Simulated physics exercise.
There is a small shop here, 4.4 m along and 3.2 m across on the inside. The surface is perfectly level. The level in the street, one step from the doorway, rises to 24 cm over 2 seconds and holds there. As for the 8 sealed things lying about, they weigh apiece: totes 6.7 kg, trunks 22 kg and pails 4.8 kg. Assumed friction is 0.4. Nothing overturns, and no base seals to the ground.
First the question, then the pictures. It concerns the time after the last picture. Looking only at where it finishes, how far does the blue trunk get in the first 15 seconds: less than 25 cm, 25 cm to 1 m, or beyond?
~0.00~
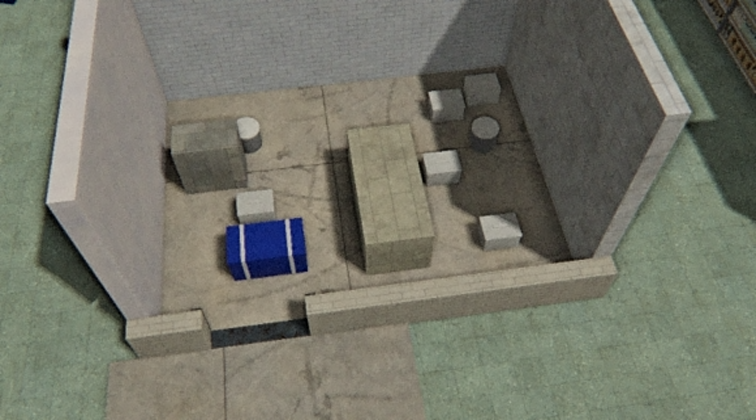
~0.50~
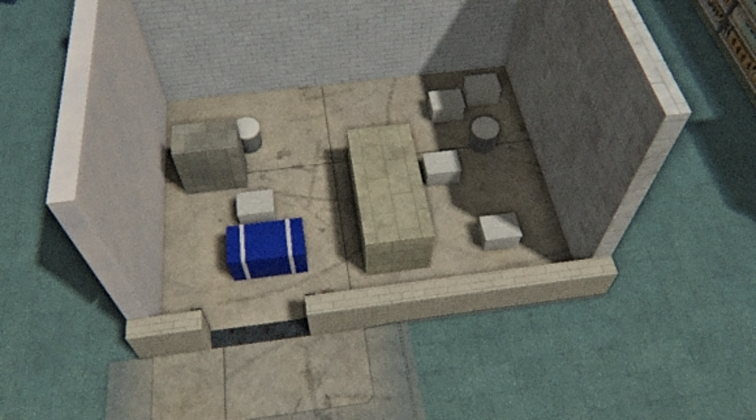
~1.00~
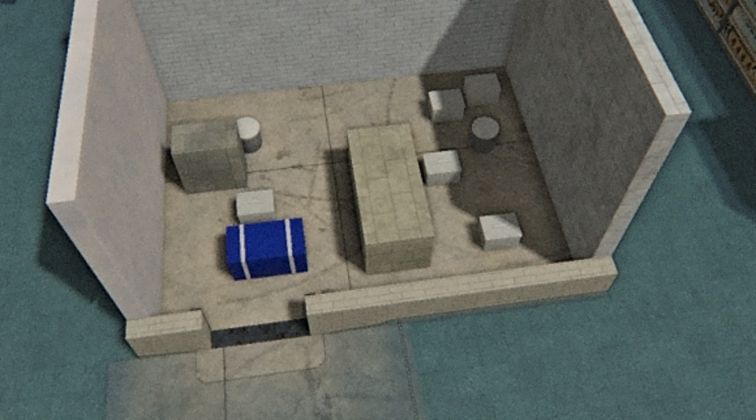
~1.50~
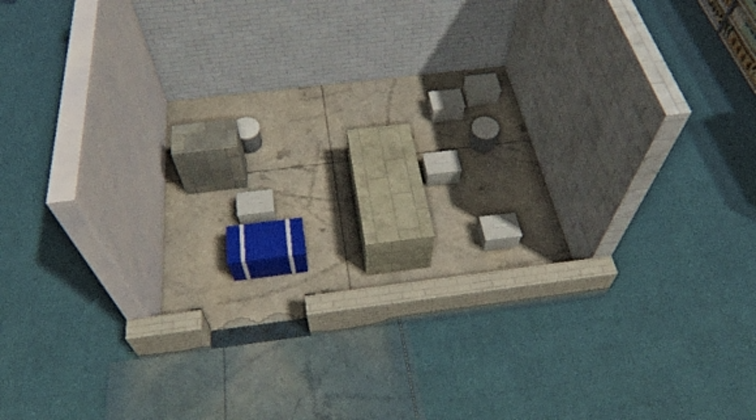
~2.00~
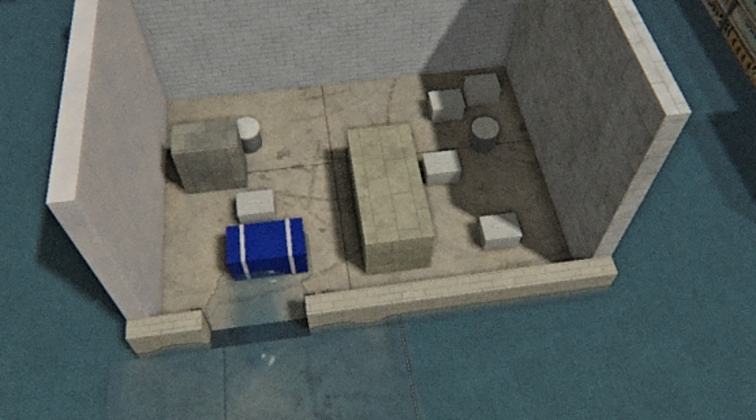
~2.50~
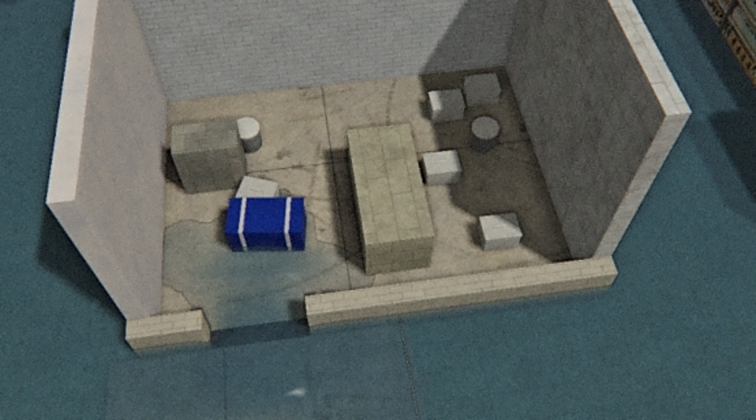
Displacement: Large.
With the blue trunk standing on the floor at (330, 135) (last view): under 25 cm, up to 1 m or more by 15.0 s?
What happens is it gets pushed a long way.
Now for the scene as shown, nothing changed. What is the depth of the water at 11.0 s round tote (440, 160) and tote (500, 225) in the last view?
Roughly 8 and 13 cm.
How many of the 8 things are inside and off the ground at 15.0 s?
8.
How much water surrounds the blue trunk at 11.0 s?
The depth there is around 12 cm.
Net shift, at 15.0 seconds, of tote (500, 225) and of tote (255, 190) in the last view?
The first is 200 cm from its start, the second 300 cm.
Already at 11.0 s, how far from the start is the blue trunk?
Shift: About 250 cm.
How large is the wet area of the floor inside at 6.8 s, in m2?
About 11.0 m2.
After 3.5 s the blue trunk is near (279, 154), 1.1 m from its start, aground; 0 afloat.
After 6.8 s the blue trunk is near (422, 84), 2.8 m from its start, afloat; 4 afloat.
After 11.0 s the blue trunk is near (510, 206), 2.6 m from its start, afloat; 8 afloat.
After 15.0 s the blue trunk is near (443, 122), 2.5 m from its start, afloat; 8 afloat.
